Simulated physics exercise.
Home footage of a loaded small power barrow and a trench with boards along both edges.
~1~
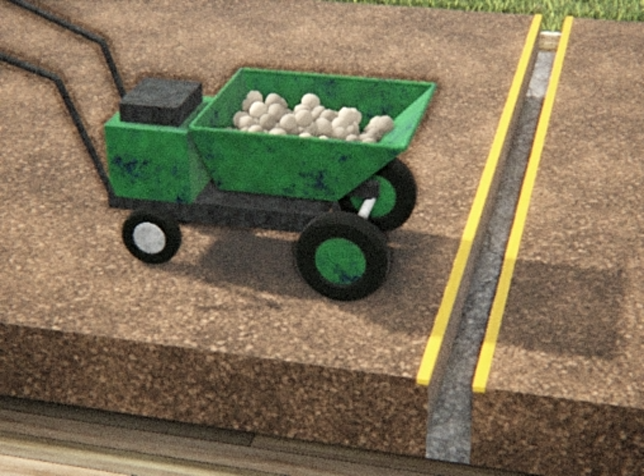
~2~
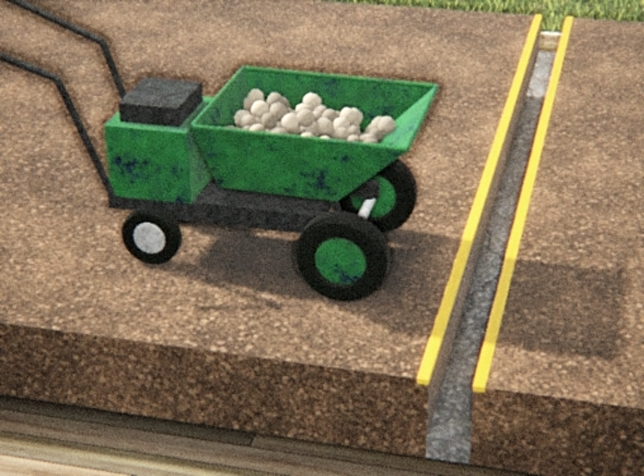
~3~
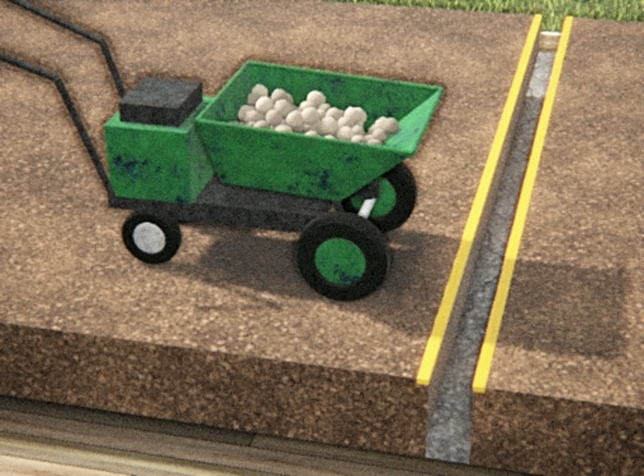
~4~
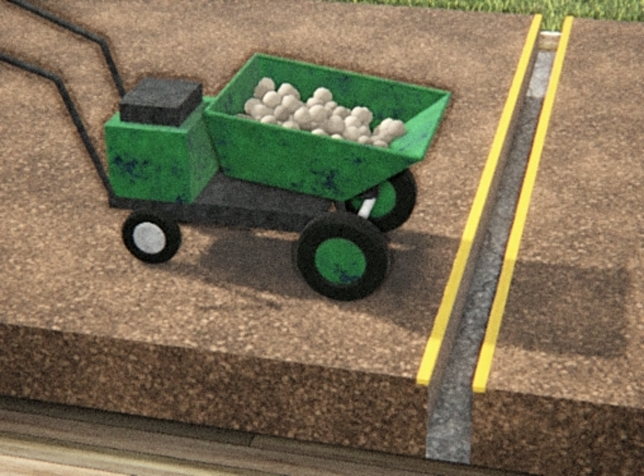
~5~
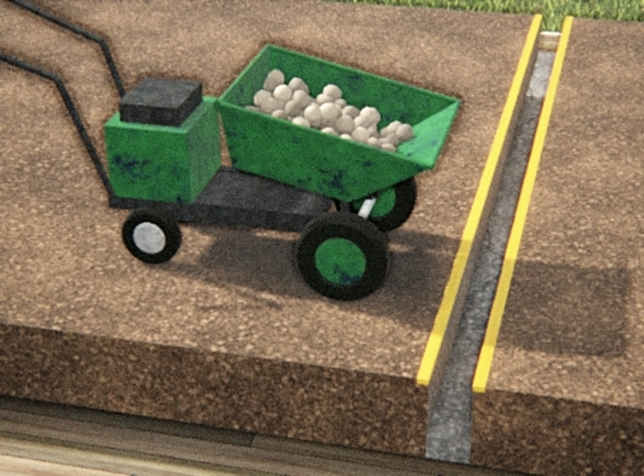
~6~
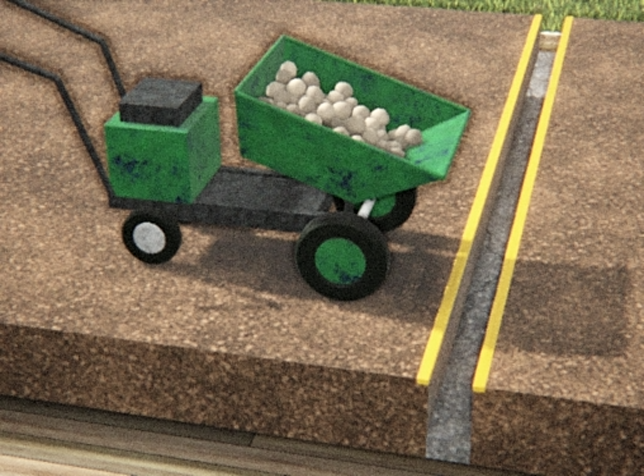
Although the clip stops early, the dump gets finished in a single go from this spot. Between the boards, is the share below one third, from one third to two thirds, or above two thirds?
The load will go in at below a third.
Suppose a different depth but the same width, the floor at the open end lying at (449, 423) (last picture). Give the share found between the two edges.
Something like 10 %.
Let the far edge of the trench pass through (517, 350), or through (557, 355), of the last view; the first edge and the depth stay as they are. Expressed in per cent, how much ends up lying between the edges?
I'd say some 70 in a hundred, followed by 100 in a hundred.
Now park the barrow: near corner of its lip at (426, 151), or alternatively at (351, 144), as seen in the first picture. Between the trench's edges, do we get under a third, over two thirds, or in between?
For the first case, under a third; for the second case, between a third and two thirds.
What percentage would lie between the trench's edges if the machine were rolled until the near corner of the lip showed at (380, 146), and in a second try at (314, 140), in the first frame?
First try: Around 60 %; second try: Around 40 %.
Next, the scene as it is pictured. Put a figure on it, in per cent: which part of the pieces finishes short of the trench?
0 percent.
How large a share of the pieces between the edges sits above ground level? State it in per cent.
Roughly 0 percent of them.
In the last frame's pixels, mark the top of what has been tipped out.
Close to (540, 276).
Just after the last frame, skip tipped steeply; every one in the skip.
A moment on, skip tipped right over; roughly half in the skip; about a tenth in or heaped over the trench; roughly half beyond it; just a few falling.
Further on, skip tipped right over; roughly a quarter in the skip; about a tenth in or heaped over the trench; roughly two thirds beyond it.
When it is over, skip tipped right over; roughly a quarter in the skip; roughly a quarter in or heaped over the trench; roughly two thirds beyond it.
